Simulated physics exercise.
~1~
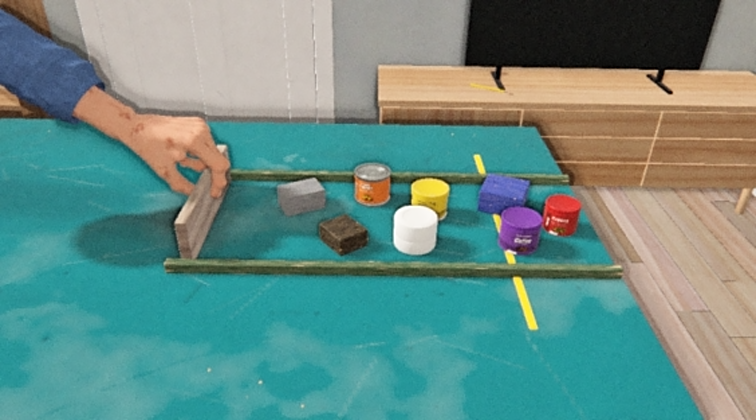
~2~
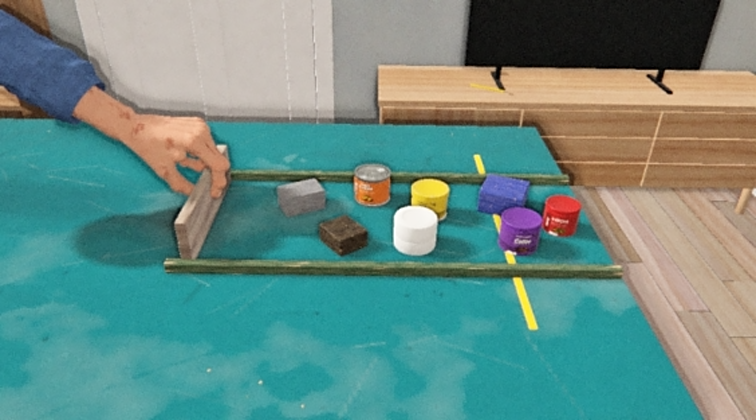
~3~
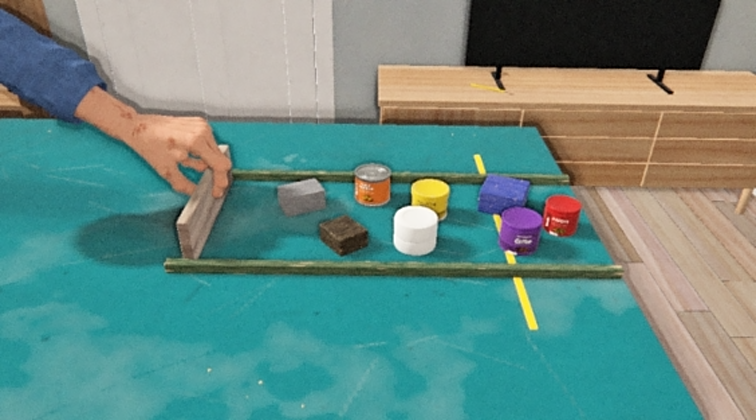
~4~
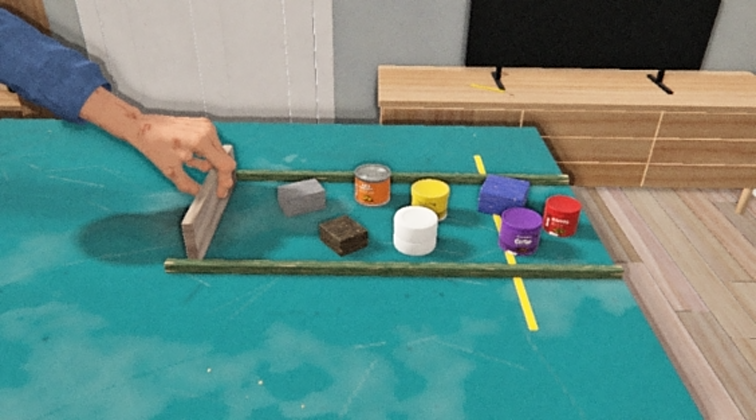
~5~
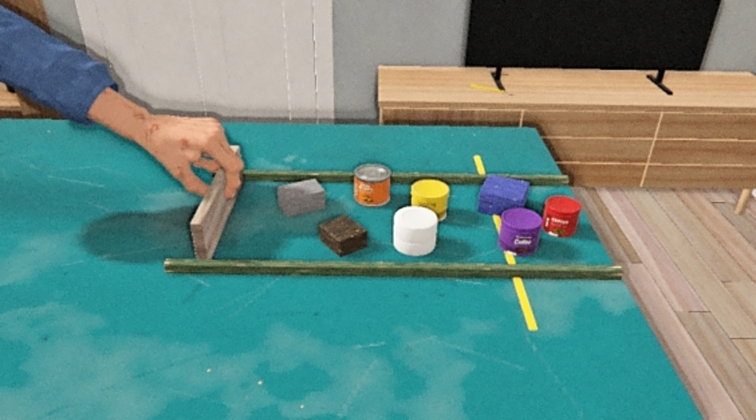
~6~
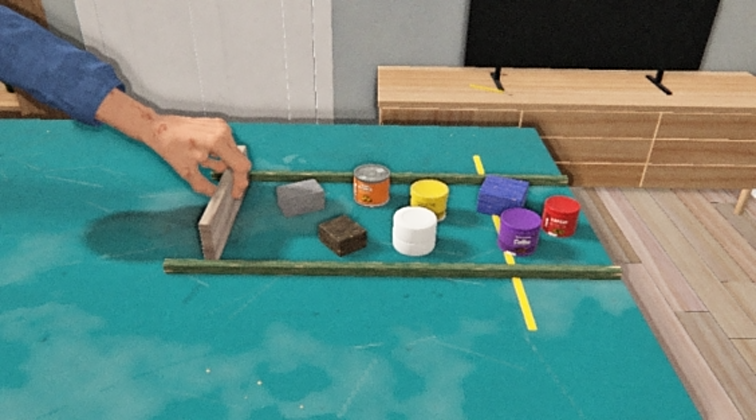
A hand held a wooden board upright behind eight small tubs, tins and blocks lying between two rails on a green table, then slid it slightly to the right while they stayed still.
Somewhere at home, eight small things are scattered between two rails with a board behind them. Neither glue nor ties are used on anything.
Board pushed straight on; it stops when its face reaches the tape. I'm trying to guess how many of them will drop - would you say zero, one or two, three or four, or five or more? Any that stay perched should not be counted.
I'd say zero.
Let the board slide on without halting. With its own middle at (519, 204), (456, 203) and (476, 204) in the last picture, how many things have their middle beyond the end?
It comes out as 2, then 0, then 0.
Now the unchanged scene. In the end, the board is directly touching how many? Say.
The number is 3.
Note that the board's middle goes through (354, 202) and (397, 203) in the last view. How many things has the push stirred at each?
At the first point the count is 3, at the second it's 5.
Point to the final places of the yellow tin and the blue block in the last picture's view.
Final centres, in order: Near (557, 206), near (560, 190).
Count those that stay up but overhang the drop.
It would come to 3.
Soon after, none off yet; red tub at rest near (561, 217); purple tub at rest near (519, 232); blue block at rest near (503, 197).
After that, none off yet; red tub moving near (563, 215); purple tub displaced about its own width near (561, 233); blue block displaced about its own width near (542, 193).
In the end, the number that fall off is zero.
